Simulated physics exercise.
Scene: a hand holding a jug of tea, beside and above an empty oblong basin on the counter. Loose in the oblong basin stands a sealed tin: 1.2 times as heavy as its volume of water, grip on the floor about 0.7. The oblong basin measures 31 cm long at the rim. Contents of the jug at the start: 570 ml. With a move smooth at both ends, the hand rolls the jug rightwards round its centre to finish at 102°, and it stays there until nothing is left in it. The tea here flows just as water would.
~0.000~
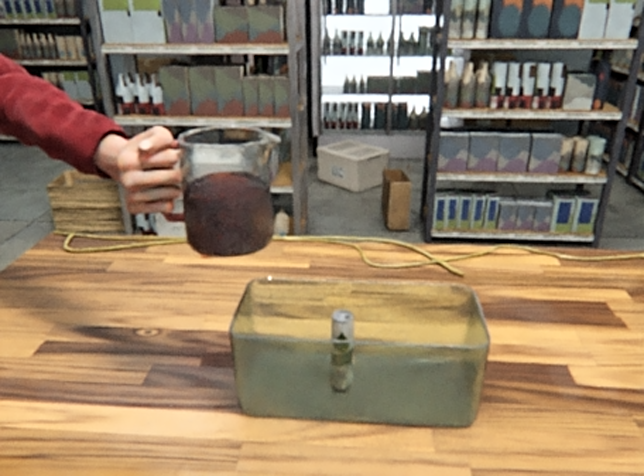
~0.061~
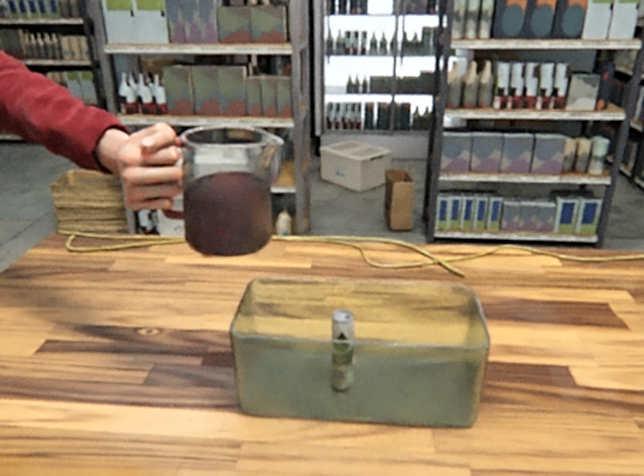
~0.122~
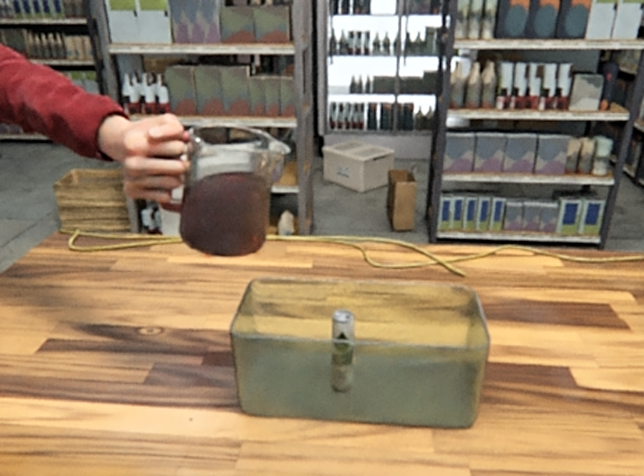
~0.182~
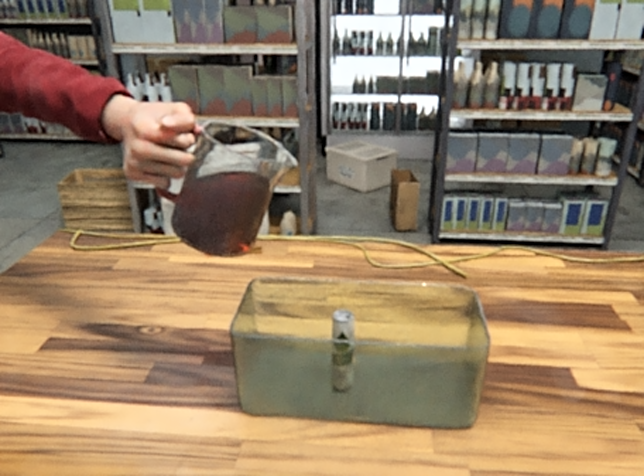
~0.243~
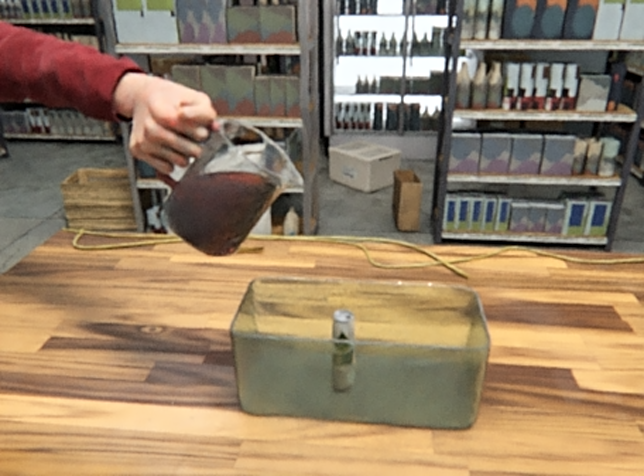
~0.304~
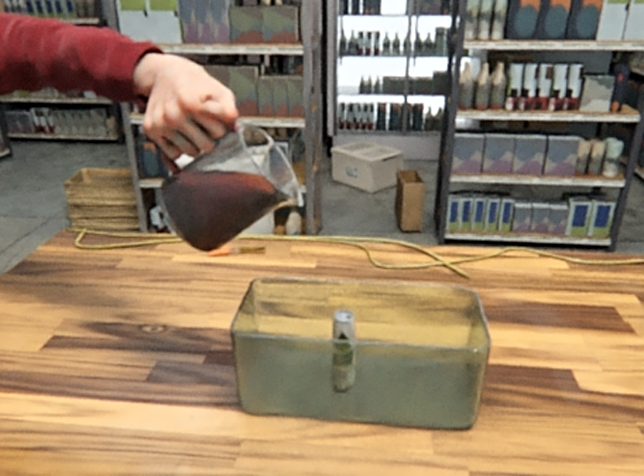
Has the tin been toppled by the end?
Yes, it has gone over.
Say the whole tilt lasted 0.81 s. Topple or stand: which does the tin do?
Then the tin tumbles.
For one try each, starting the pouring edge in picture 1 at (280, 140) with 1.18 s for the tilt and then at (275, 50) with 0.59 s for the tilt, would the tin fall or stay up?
First it tips over; then it stays on its base.
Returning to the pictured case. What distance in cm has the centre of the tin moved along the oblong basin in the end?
It finishes around 7.5 cm from where it began.
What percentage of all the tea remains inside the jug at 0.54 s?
I'd put it near 68 percent.
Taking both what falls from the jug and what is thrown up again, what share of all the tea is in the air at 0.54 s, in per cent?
Close to 26 in a hundred.
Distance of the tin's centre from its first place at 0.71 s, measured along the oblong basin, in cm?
It has moved some 0 cm.
Then, 0.54 s in, the tilt is 100° and 67 per cent is still to pour; the tin stands where it began.
Then, 0.71 s in, the tilt is 102° and 26 per cent is still to pour; the tin stands where it began.
Then, 0.89 s in, the tilt is 102° and 9 per cent is still to pour; the tin stands where it began.
Then, 1.09 s in, the tilt is 102° and 3 per cent is still to pour; the tin leans 16°.
Finally, the tin lies on its side.
